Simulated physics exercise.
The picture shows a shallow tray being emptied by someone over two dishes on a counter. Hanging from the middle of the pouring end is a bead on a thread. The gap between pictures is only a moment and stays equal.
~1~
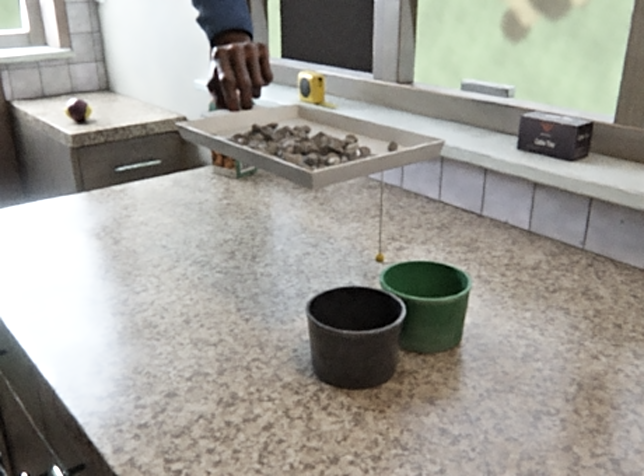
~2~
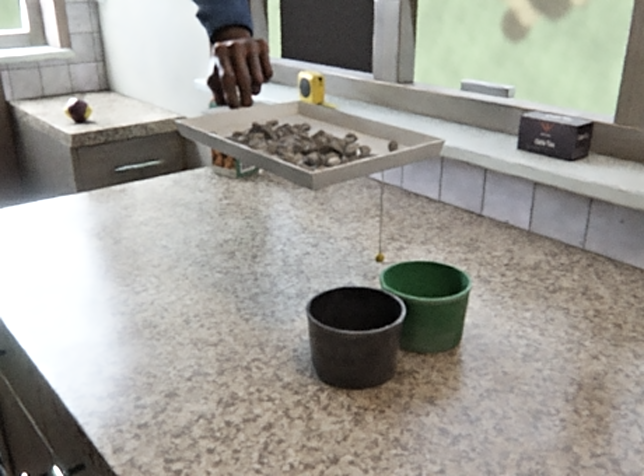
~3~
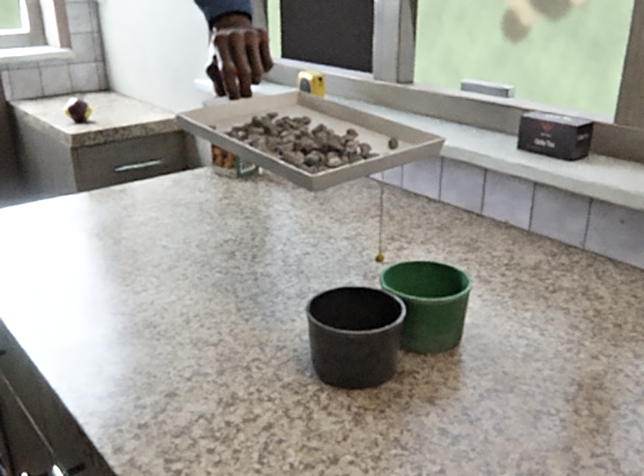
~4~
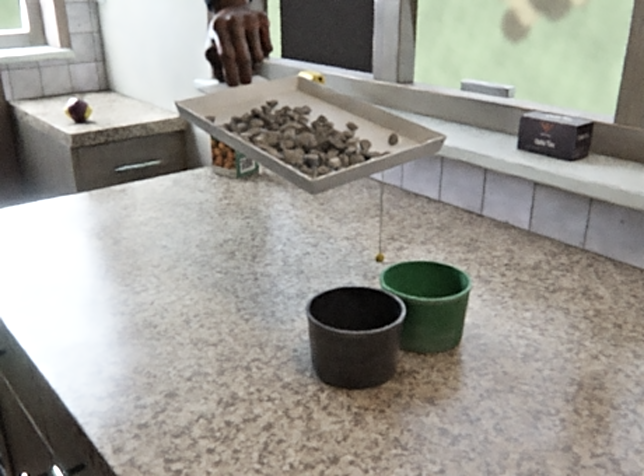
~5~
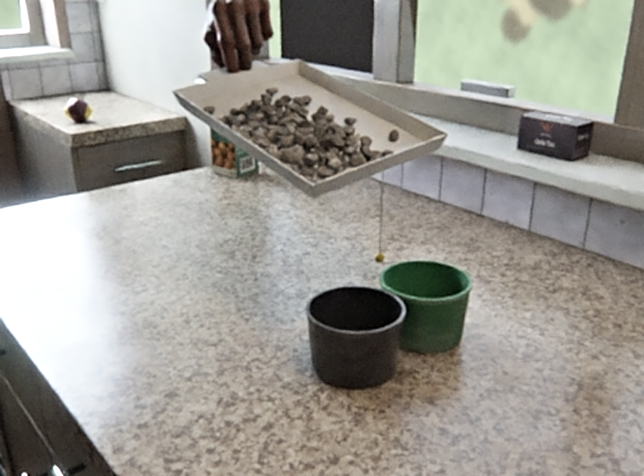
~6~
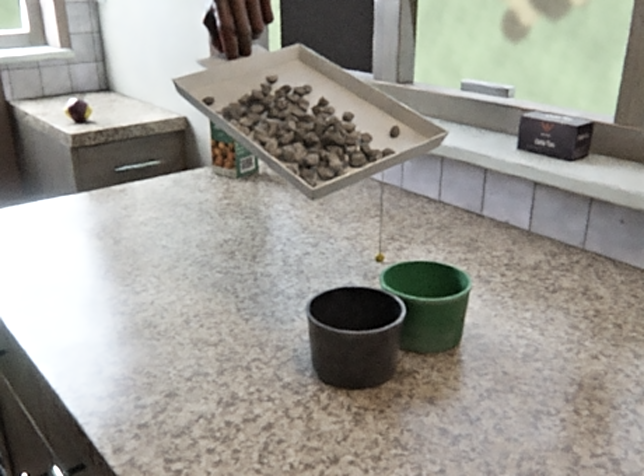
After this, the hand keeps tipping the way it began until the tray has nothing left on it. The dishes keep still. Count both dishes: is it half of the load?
Well, most of it stays in the dishes by the end.
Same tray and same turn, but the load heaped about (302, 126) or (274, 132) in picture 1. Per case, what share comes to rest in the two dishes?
That would be 70 per cent, and then 70 per cent.
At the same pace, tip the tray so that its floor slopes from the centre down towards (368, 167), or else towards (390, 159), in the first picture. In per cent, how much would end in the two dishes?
I'd say some 80 in a hundred at first, then 50 in a hundred.
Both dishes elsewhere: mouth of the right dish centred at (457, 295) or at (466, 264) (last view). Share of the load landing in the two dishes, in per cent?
Close to 10 in a hundred, then close to 20 in a hundred.
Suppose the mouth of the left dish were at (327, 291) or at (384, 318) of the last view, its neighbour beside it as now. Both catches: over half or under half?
Well, a majority share the first time and a minority share the next.
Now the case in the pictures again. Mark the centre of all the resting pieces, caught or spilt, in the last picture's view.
The centre comes to rest close to (348, 353).
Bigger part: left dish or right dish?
Answer: The one at left.
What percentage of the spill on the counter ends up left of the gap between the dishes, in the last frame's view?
Share to the left: Near 90 per cent.
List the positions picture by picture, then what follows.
The first frame shows corners of the pouring end near (313, 170) and (439, 140), level; middle of the load near (306, 148), bits of gravel; left dish near (388, 351); right dish near (458, 317); bead on its thread near (380, 258).
The second frame shows corners of the pouring end near (313, 170) and (439, 139), level; middle of the load near (306, 147).
The third frame shows corners of the pouring end near (313, 173) and (440, 138), tipped barely, lowest at the left corner; middle of the load near (306, 143).
The fourth frame shows corners of the pouring end near (313, 177) and (440, 135), tipped a little, lowest at the left corner; middle of the load near (306, 138).
The fifth frame shows corners of the pouring end near (313, 181) and (441, 133), tipped a little, lowest at the left corner; middle of the load near (306, 134).
The sixth frame shows corners of the pouring end near (314, 184) and (442, 131), tipped clearly, lowest at the left corner; middle of the load near (307, 129); left dish near (388, 351); right dish near (458, 317).
Shortly afterwards, tray tipped steeply; all but a few on the tray; only a few in the air.
Next, tray tipped past a quarter turn; a little on the tray; near two thirds in the left dish; a little in the right dish; a little outside both; a little in the air.
Some moments later, tray tipped past a quarter turn; near two thirds in the left dish; a little in the right dish; near a quarter outside both.
In the end, tray tipped past a quarter turn; near two thirds in the left dish; a little in the right dish; near a quarter outside both.
